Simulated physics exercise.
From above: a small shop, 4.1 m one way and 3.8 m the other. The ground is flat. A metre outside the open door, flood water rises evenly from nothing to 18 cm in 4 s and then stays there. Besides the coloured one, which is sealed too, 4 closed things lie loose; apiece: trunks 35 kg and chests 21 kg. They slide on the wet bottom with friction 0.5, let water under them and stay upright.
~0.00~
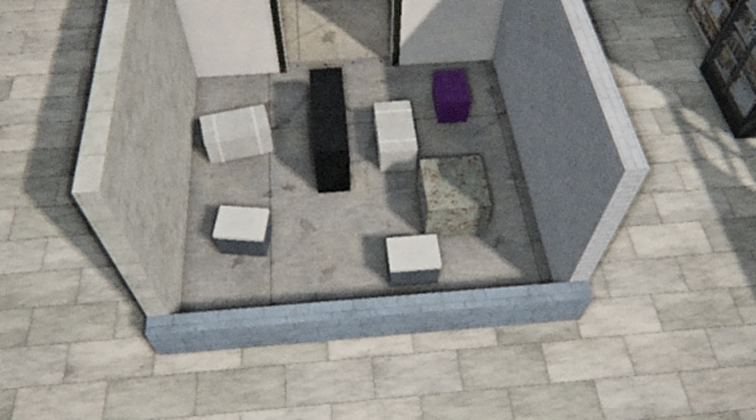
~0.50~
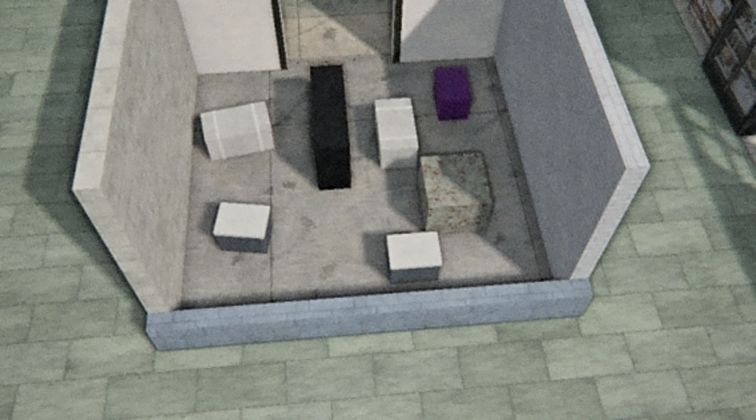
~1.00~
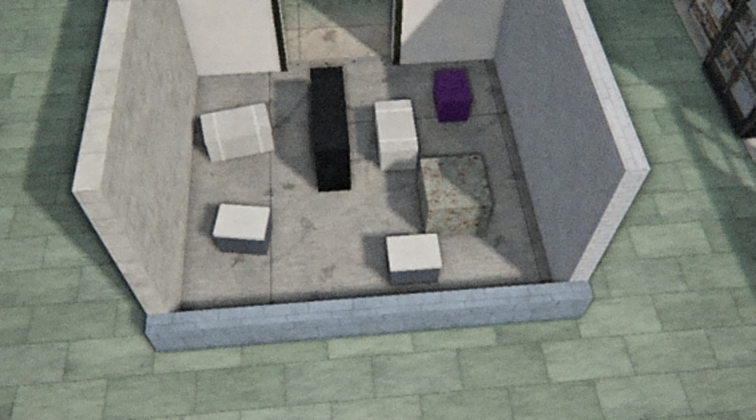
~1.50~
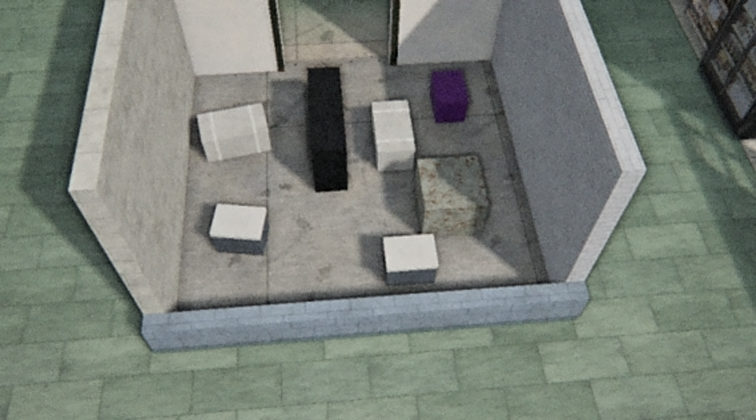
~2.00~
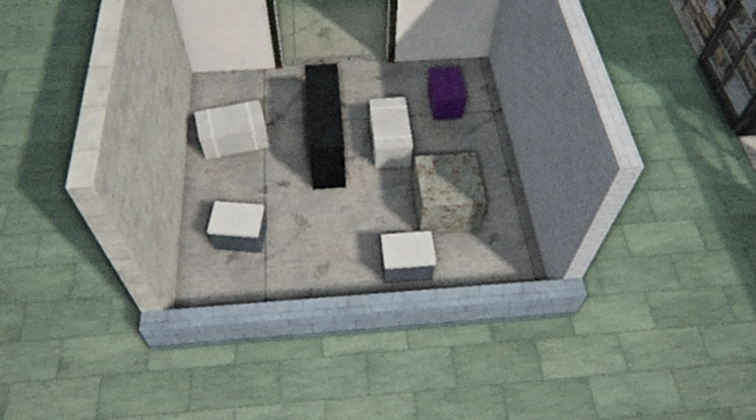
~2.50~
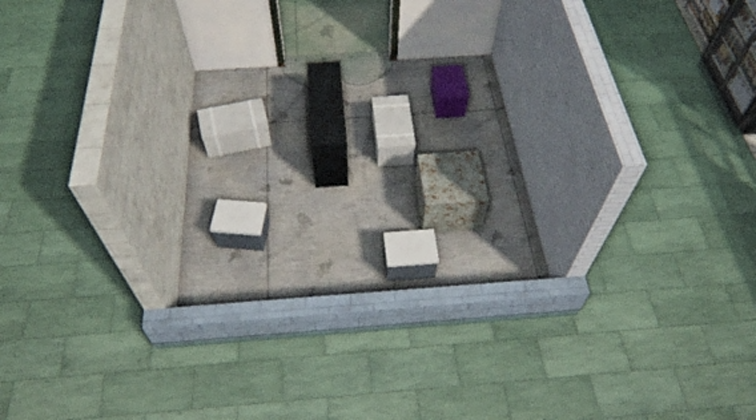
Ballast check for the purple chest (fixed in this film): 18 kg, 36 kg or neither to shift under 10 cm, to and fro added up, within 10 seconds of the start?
I expect that only the higher weight holds it.
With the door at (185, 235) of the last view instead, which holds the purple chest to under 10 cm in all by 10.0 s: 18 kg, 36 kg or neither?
Then the smaller load will do.
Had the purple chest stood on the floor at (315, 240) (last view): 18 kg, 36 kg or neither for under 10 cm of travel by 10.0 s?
The smaller is enough.
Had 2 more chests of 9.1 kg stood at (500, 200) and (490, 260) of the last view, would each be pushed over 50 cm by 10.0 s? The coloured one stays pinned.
In that order: Under, short of it.
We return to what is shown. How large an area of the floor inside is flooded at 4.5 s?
Some 4.0 m2.
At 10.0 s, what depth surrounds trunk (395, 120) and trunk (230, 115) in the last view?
About 8 and 7 cm.
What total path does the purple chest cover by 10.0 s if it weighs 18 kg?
About 100 cm.
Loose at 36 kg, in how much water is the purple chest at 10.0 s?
About 8 cm.
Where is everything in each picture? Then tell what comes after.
In the first picture, the purple chest at (452, 86) rests on the ground; water covers 0.0 m2; 0 of 5 have shifted.
In the second picture, the purple chest at (453, 83), on the bottom; 0.0 m2 under water; 0 of 5 have shifted.
In the third picture, the purple chest at (453, 86), on the bottom; water covers 0.0 m2; 0 of 5 have shifted.
In the fourth picture, the purple chest at (450, 86), on the bottom; 0.0 m2 under water; 0 of 5 have shifted.
In the fifth picture, the purple chest at (448, 83) rests on the ground; 0.0 m2 under water; 0 of 5 have shifted.
In the sixth picture, the purple chest at (450, 81) rests on the ground; water covers 0.4 m2; 0 of 5 have shifted.
After 3.5 s the purple chest would be 0 cm from its start with 18 kg and 0 cm from its start with 36 kg; 0 cm of water round it then.
After 4.5 s the purple chest would be 0 cm from its start with 18 kg and 0 cm from its start with 36 kg; 3 cm of water round it then.
After 7.0 s the purple chest would be 36 cm from its start with 18 kg and 0 cm from its start with 36 kg; 4 cm of water round it then.
After 10.0 s the purple chest would be 77 cm from its start with 18 kg and 0 cm from its start with 36 kg; 8 cm of water round it then.
